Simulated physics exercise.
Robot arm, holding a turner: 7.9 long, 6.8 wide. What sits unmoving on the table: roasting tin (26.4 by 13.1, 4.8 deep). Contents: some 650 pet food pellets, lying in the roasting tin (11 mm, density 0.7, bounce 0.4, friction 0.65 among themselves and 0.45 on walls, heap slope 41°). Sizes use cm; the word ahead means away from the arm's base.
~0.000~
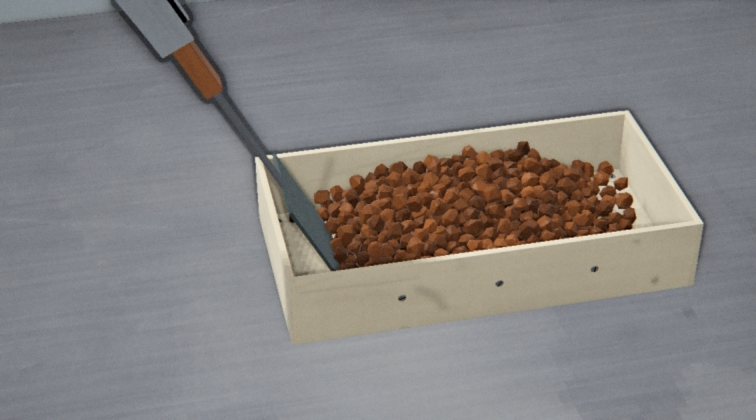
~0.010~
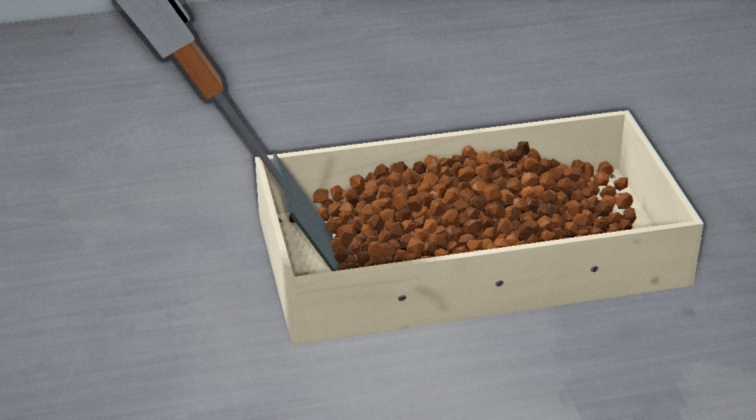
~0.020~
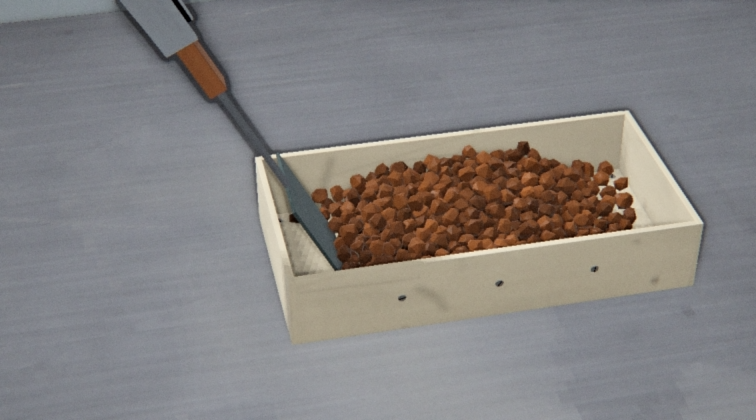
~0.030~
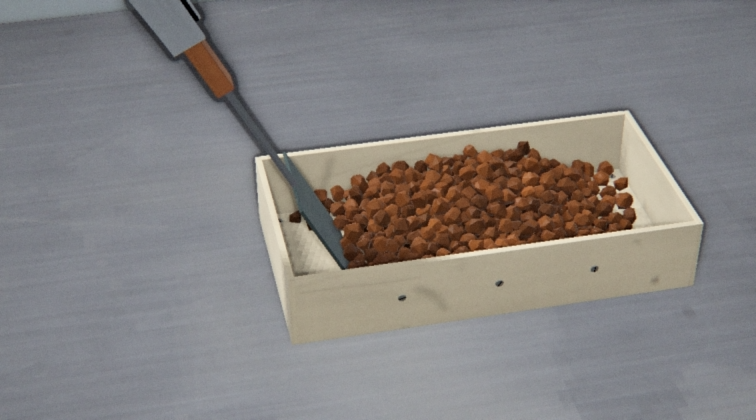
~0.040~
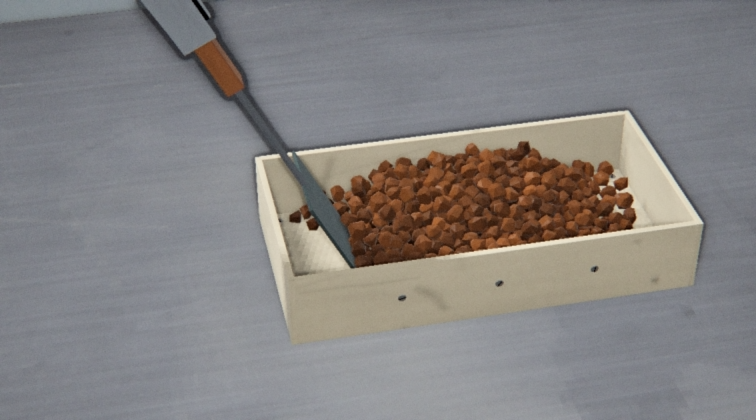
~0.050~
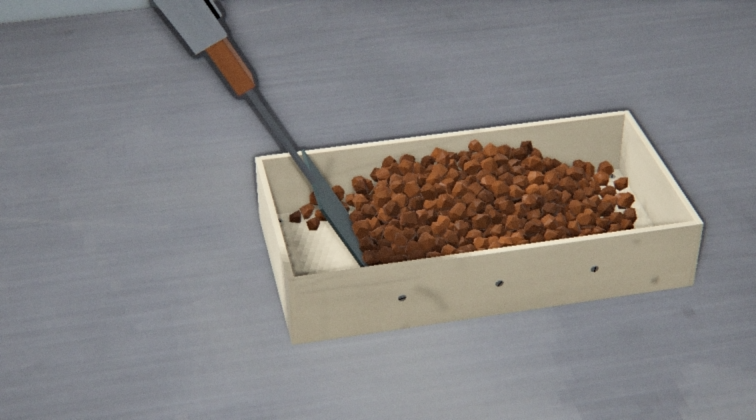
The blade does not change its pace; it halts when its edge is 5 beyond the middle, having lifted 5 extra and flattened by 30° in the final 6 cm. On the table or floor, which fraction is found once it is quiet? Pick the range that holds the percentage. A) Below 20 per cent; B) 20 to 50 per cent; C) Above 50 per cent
A.
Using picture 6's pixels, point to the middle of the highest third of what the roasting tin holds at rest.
The centre sits at about (604, 184).
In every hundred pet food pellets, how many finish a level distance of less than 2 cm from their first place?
I'd put it at around 30 in a hundred.
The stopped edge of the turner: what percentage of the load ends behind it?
About 35 percent.
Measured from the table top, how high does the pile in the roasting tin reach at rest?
It reaches around 6.5 cm.
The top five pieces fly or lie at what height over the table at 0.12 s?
Roughly 6 cm above the table.
After 0.12 s, sloping 63°, highest piece 6 above the table; 651 in the roasting tin.
After 0.18 s, sloping 50°, highest piece 9 above the table; 651 in the roasting tin.
After 0.42 s, sloping 33°, highest piece 7 above the table; 623 in the roasting tin, 23 on the table or floor, 5 on the blade or in flight.
After 1.47 s, sloping 33°, highest piece 6 above the table; 621 in the roasting tin, 30 on the table or floor.
At rest, 621 in the roasting tin, 30 on the table or floor. That is 5 % on the table or floor.
